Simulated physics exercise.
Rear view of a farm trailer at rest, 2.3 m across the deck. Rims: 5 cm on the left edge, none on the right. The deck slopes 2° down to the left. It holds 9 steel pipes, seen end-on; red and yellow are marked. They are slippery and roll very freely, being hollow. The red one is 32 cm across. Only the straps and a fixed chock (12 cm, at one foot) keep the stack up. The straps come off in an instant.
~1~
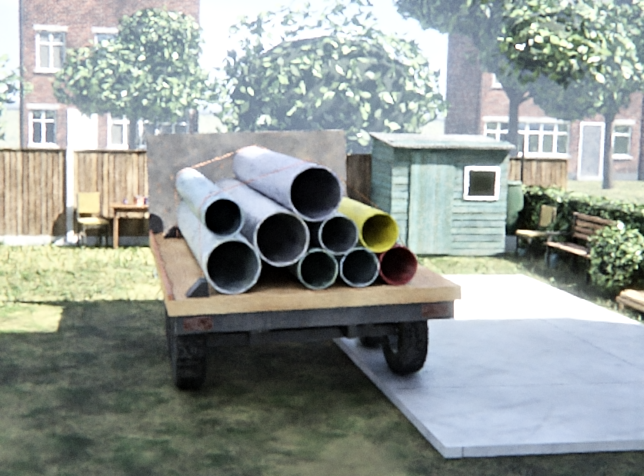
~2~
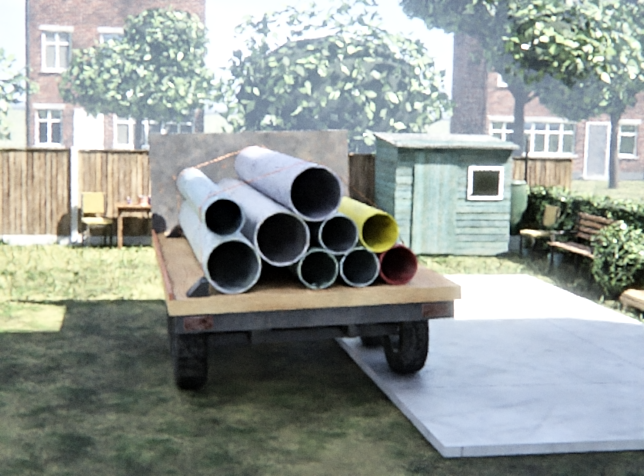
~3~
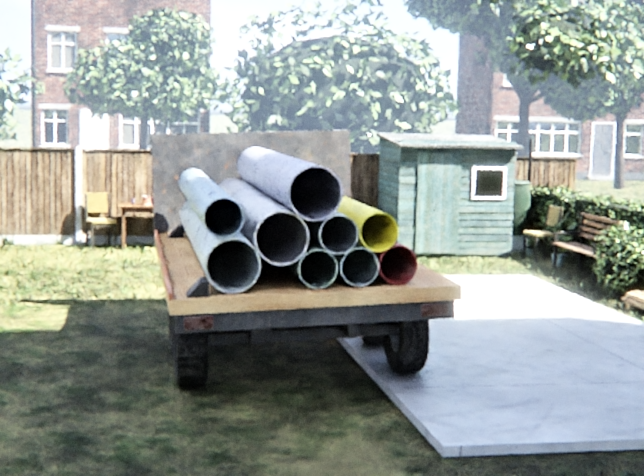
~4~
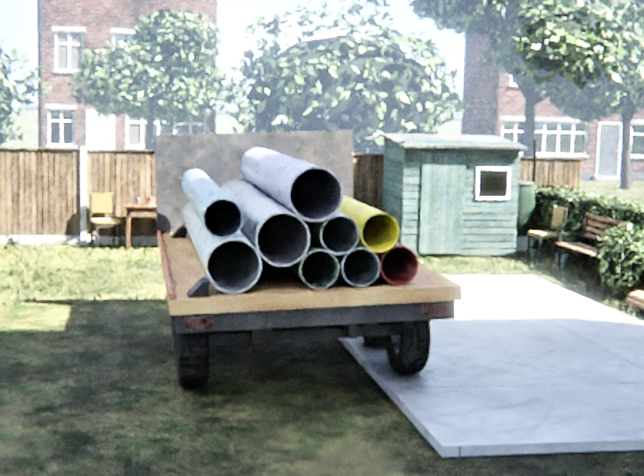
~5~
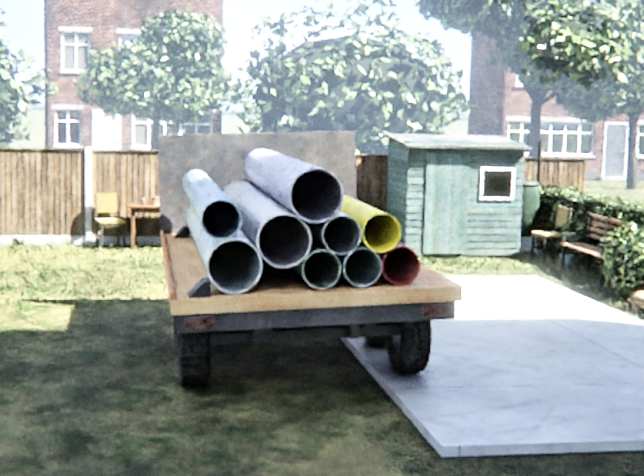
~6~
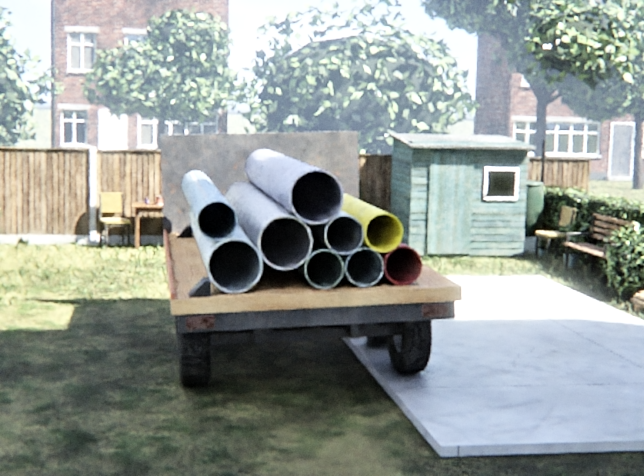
A parked farm trailer and its stacked pipes stay still while the view shifts slightly.
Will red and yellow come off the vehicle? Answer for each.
The red pipe goes over the edge, the yellow falls off.
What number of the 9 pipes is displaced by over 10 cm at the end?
In all, 8.
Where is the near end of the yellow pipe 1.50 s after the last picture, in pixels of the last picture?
At about (481, 252).
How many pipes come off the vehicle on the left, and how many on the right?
On the left 1, on the right 3.
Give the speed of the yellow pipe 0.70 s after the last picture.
Near 0.4 m/s.
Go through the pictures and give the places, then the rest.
The first picture shows red at (399, 266), yellow at (379, 232); straps on; chock at (204, 289); the deck slopes 2° down to the left; 4 of the 9 lie on the deck itself.
The second picture shows red at (399, 265), yellow at (379, 232); straps on.
The third picture shows red at (399, 265), yellow at (379, 232); no straps.
The fourth picture shows red at (400, 266), yellow at (380, 232); no straps.
The fifth picture shows red at (401, 266), yellow at (382, 233); no straps.
The sixth picture shows red at (403, 266), yellow at (384, 233); no straps; chock at (207, 288).
Then, 0.7 s after the last picture, red is on the deck, 20 cm from the right edge, rolling right; yellow is up on others, 35 cm from the right edge, rolling right; 1 of 9 is off.
Then, 1.5 s after the last picture, red is dropping off the right side; yellow is dropping off the right side; 3 of 9 are off.
At rest (7.2 s after the last picture), red is on the ground to the right; yellow is on the ground to the right; 4 of 9 are off.
